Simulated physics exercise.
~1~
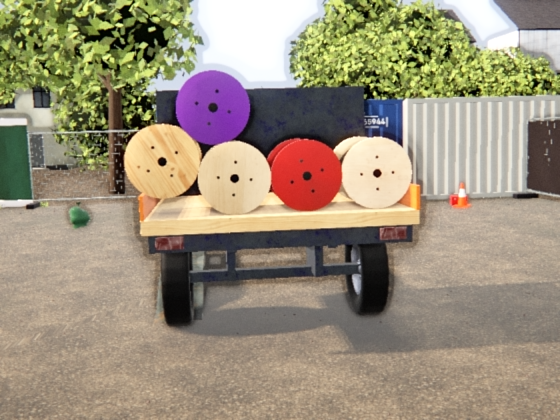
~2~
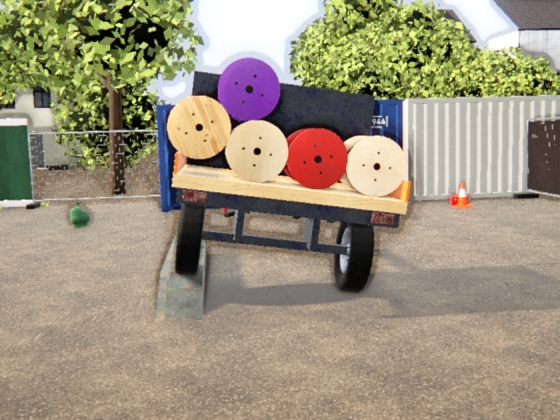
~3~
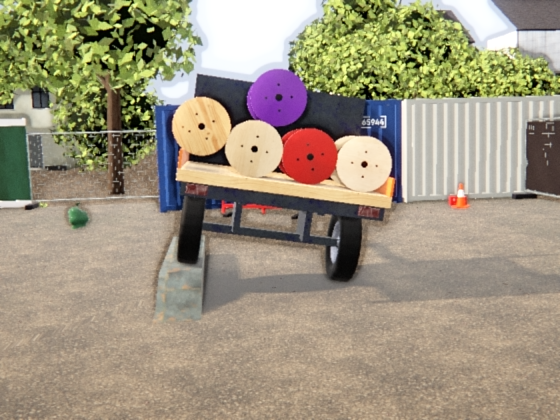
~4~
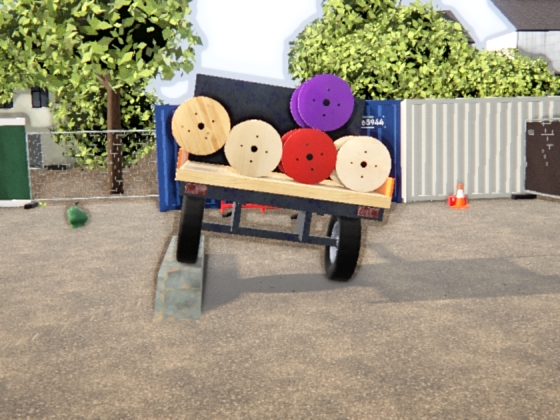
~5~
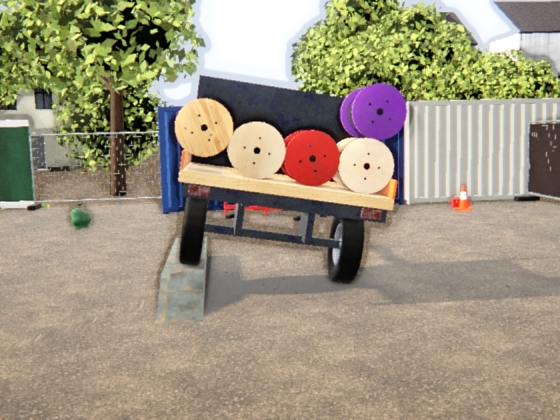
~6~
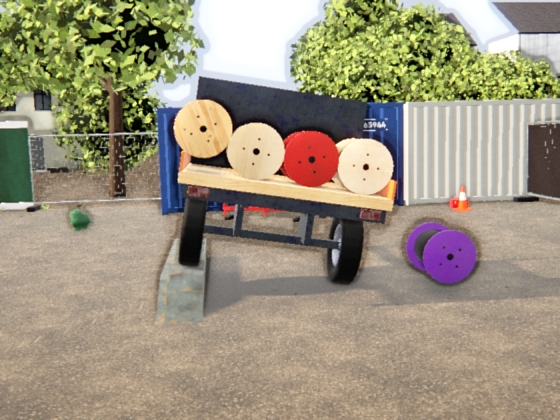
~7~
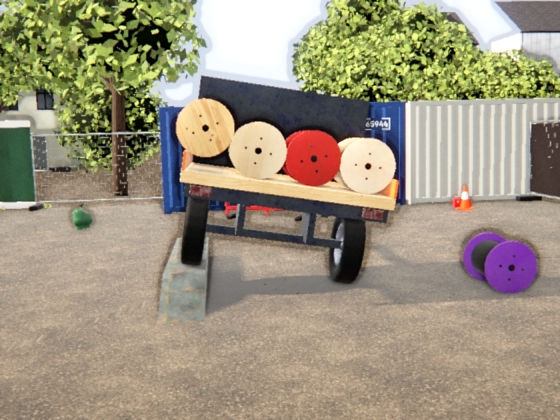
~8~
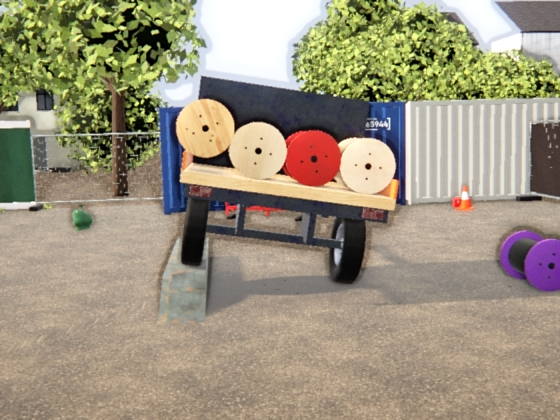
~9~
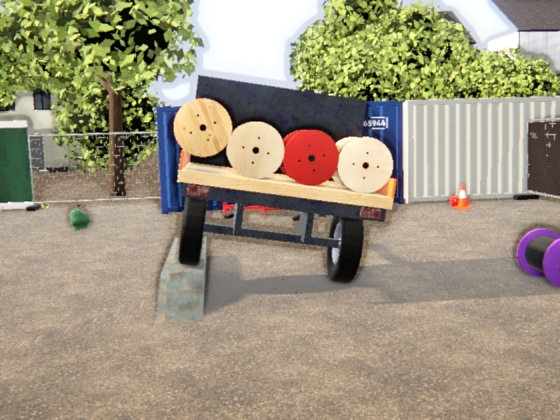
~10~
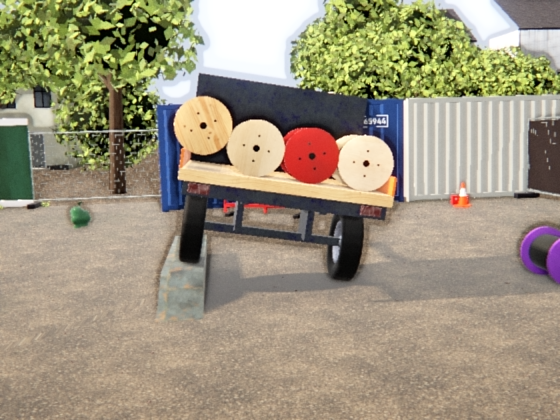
A purple cable reel perched on top of four others rolled right across them after the trailer's left wheel climbed a raised slab, dropped off the right side, and rolled along the ground before stopping, while the red and three wooden-coloured reels stayed aboard.
